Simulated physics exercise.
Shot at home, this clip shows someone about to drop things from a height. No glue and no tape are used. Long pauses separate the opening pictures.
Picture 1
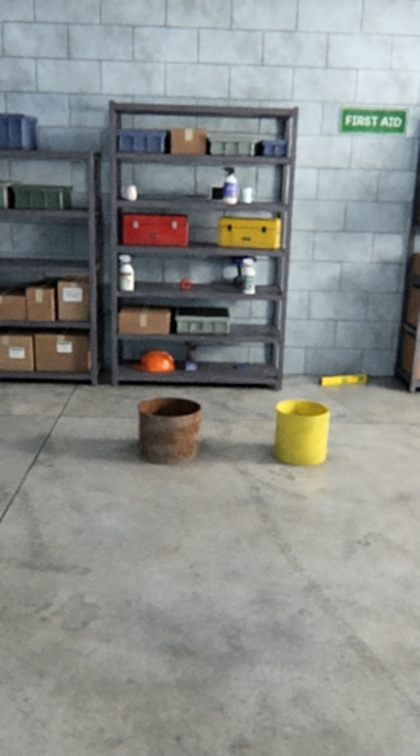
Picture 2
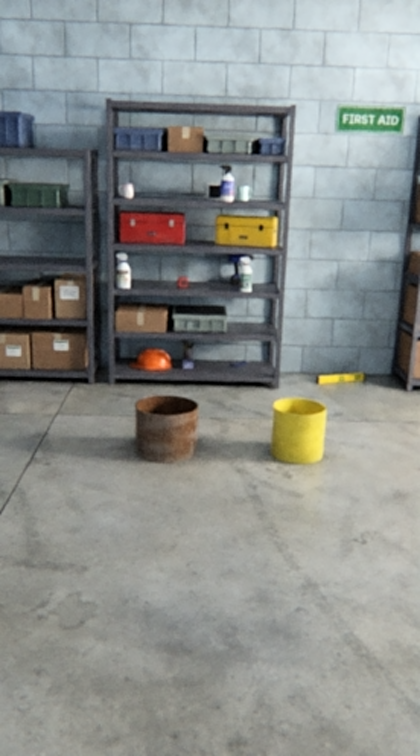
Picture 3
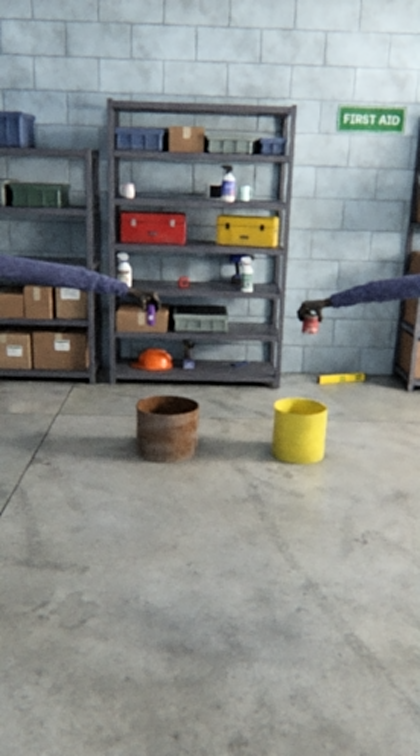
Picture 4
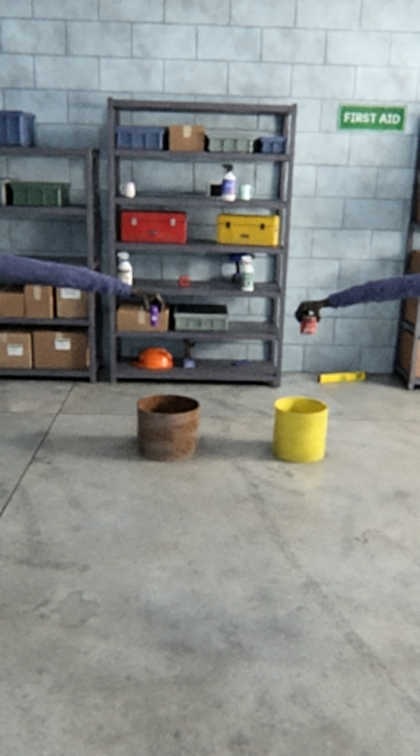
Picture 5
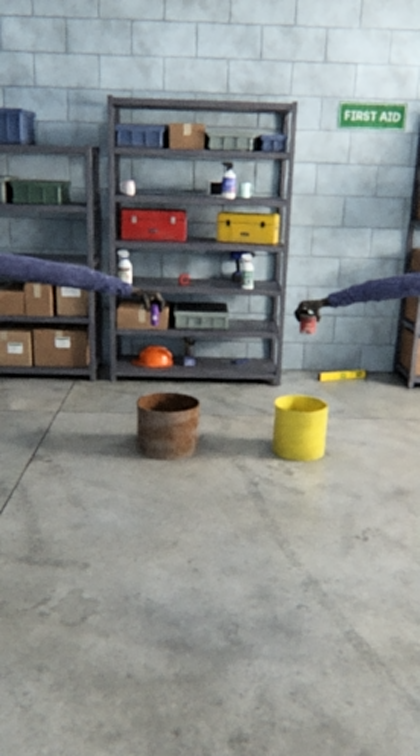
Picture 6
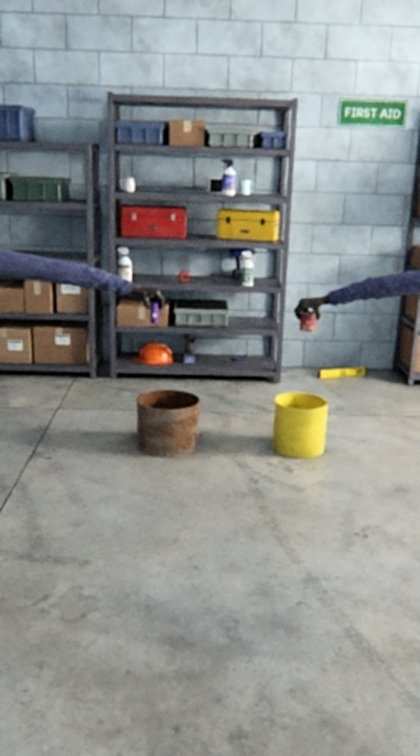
Two arms reach in from opposite sides and hold small containers above two open bins.
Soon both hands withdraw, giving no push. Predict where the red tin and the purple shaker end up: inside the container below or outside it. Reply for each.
The red tin ends up inside; the purple shaker ends up inside.
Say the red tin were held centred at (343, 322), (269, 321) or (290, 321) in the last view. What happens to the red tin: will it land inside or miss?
The first time it drops outside, the second time it drops outside, the third time it gets in.
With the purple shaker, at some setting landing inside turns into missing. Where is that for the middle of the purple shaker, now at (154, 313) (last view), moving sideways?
Tipping point: Around (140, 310).
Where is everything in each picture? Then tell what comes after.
Right bin (301, 432), in the first picture.
Left bin (167, 428), in the second picture.
Still on the way; red tin (310, 324); right bin (299, 430), in the third picture.
Still on the way; purple shaker (154, 316); left bin (168, 427), in the fourth picture.
Still on the way; red tin (308, 324); right bin (300, 427), in the fifth picture.
In place, still held; red tin (308, 322); purple shaker (154, 313); left bin (168, 422), in the sixth picture.
Then, 0.18 s after the last picture, red tin moved about its own width near (306, 339); purple shaker moved well along near (154, 330).
Then, 0.30 s after the last picture, red tin falling near (303, 381); purple shaker falling near (154, 373).
Then, 0.38 s after the last picture, red tin falling near (300, 421); purple shaker falling near (154, 414).
At rest, the red tin lands inside, near (299, 439); the purple shaker lands inside, near (154, 435).
